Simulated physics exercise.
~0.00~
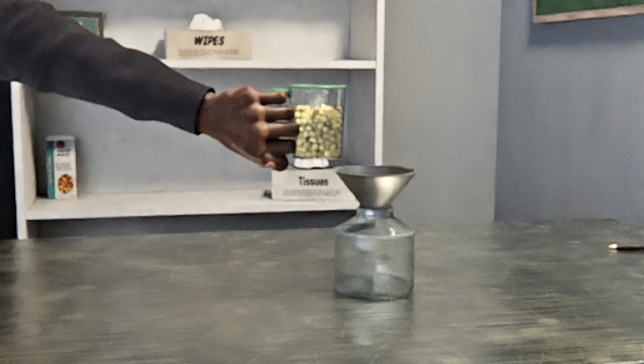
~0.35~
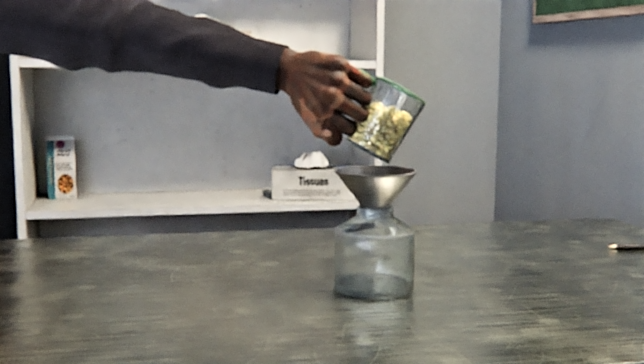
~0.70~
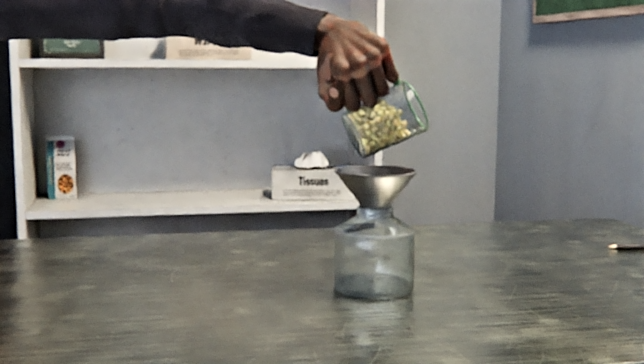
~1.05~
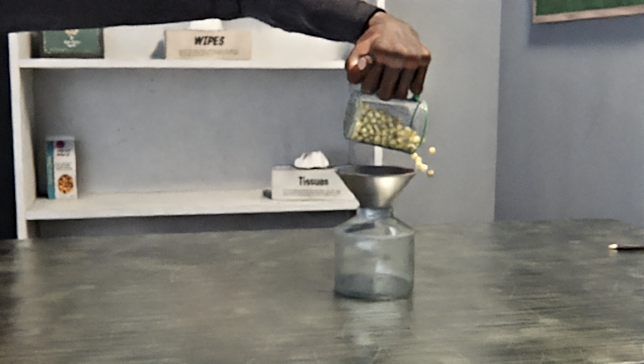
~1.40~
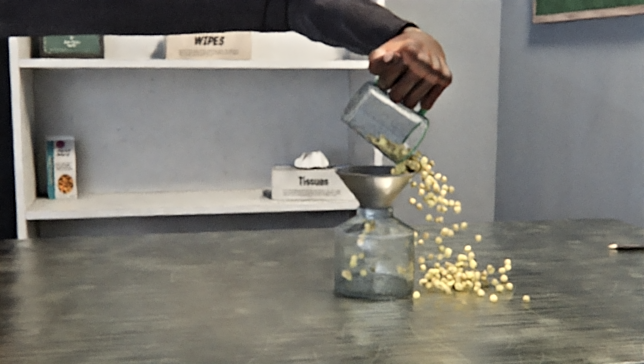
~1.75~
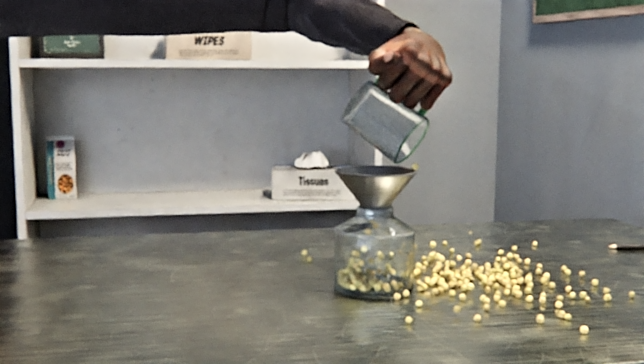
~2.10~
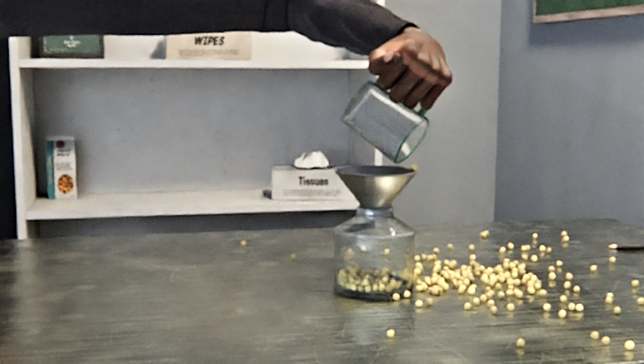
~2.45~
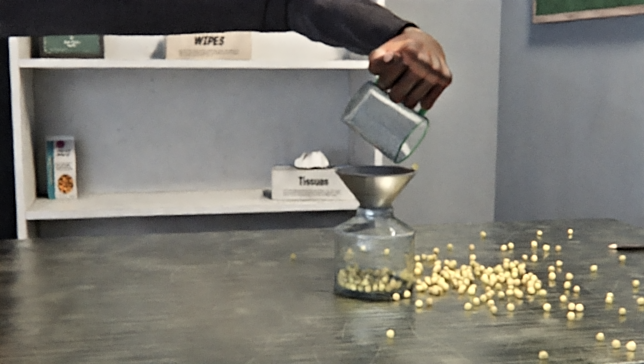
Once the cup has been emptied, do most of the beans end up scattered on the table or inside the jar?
Most of the beans end up scattered on the table. A smaller share settles in the bottom of the jar, and the cup looks empty.
